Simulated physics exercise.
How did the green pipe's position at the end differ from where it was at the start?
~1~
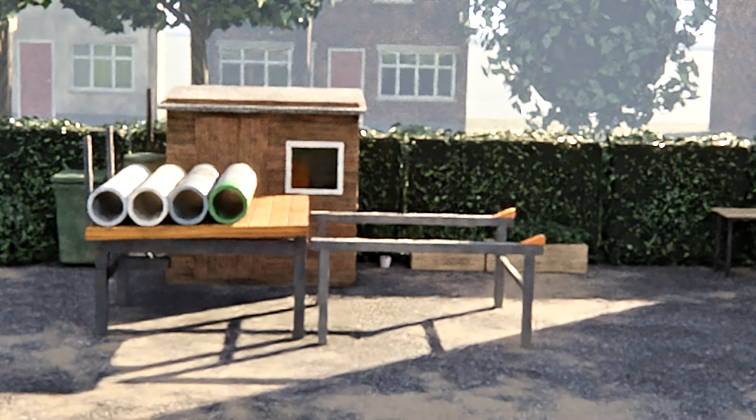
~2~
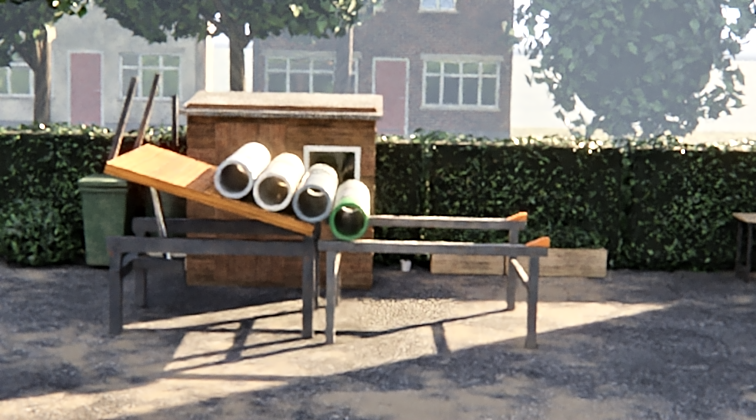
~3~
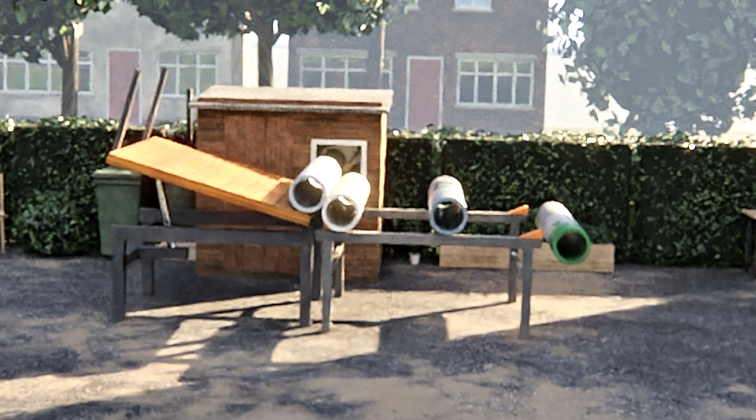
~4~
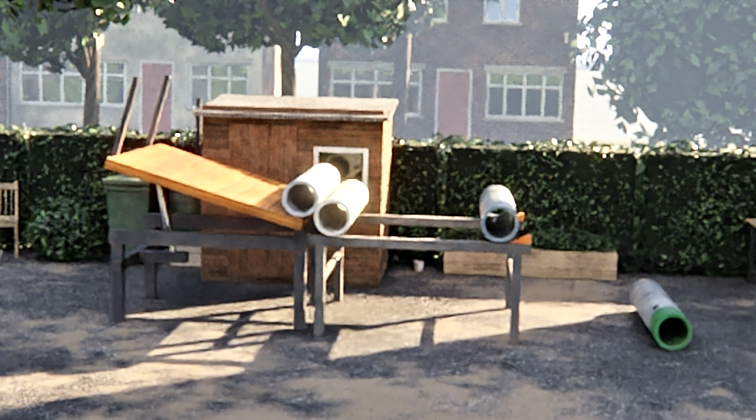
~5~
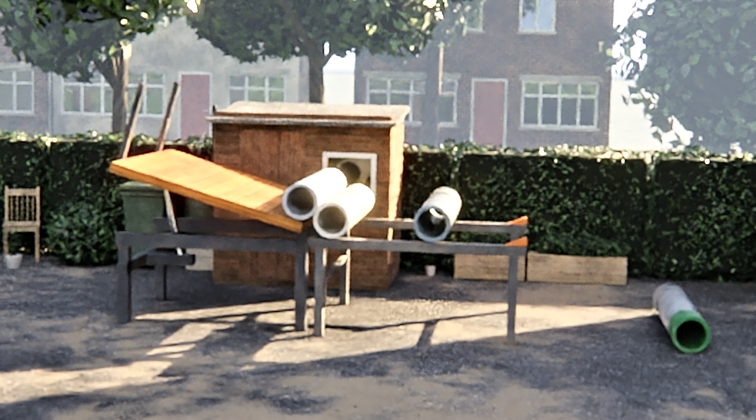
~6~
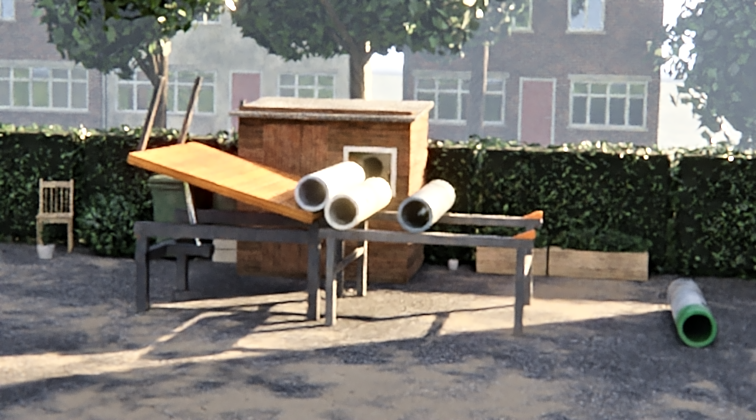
At the start the green pipe sat on the wooden deck at the right of the row of pipes. By the end it was lying on the ground to the right, beyond the far end of the rack.
